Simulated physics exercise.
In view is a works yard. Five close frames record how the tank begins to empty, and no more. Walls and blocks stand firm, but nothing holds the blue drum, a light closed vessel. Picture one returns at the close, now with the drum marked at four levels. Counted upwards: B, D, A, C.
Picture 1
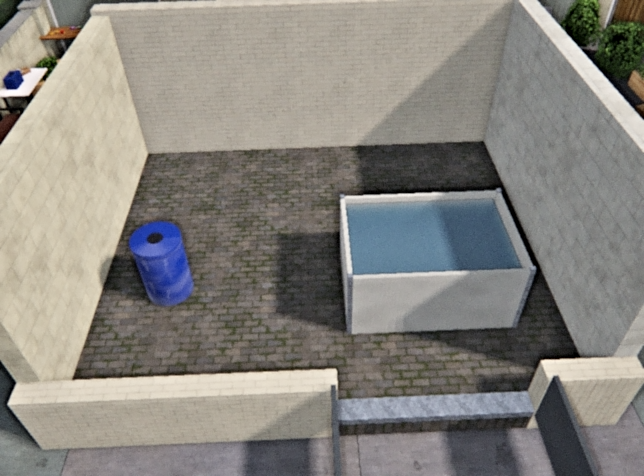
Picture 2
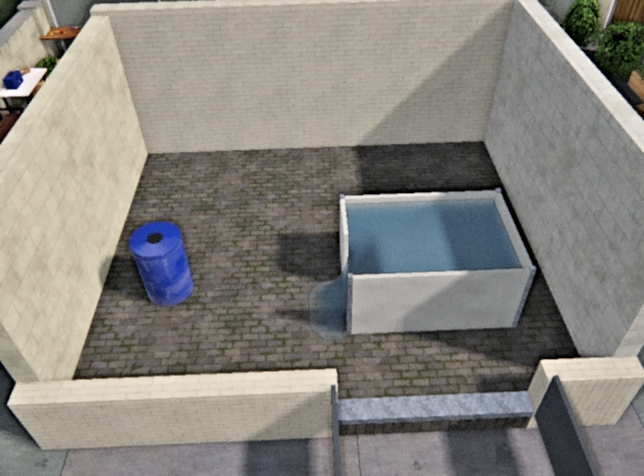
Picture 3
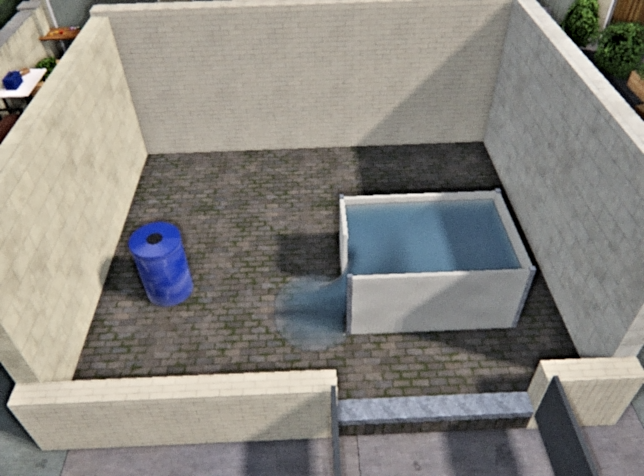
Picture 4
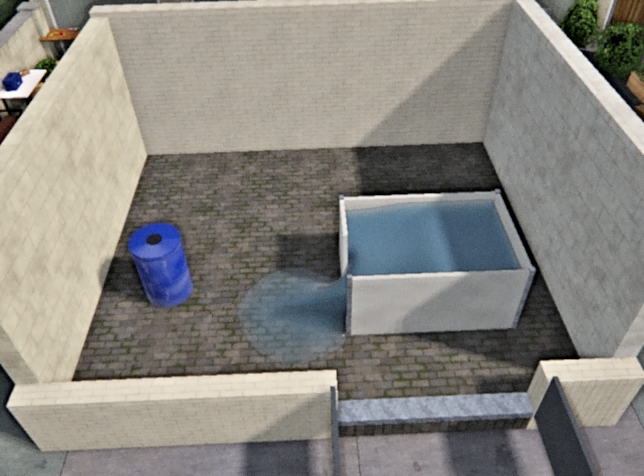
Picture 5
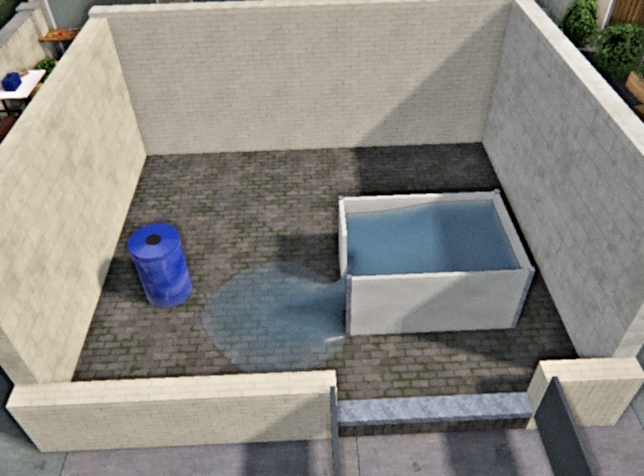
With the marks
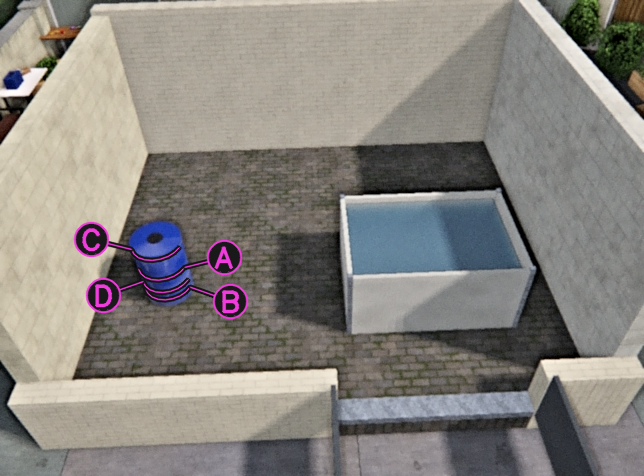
Water pours from the left side of a white tank and spreads across the paved yard.
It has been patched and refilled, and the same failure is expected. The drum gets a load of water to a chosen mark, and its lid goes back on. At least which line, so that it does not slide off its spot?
A will do.
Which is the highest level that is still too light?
Level D.
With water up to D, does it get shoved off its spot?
Yes, it does.
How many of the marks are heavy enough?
Two of them.
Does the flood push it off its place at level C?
No, not at all.
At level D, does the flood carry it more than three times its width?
No.
In magenta, A at (158, 280); B at (165, 299); C at (152, 260); D at (162, 292); from the bottom up B, D, A, C.
With A, it does not move.
With B, it is pushed about 6 times its own width away.
With C, it does not move.
With D, it is pushed about its own width away.
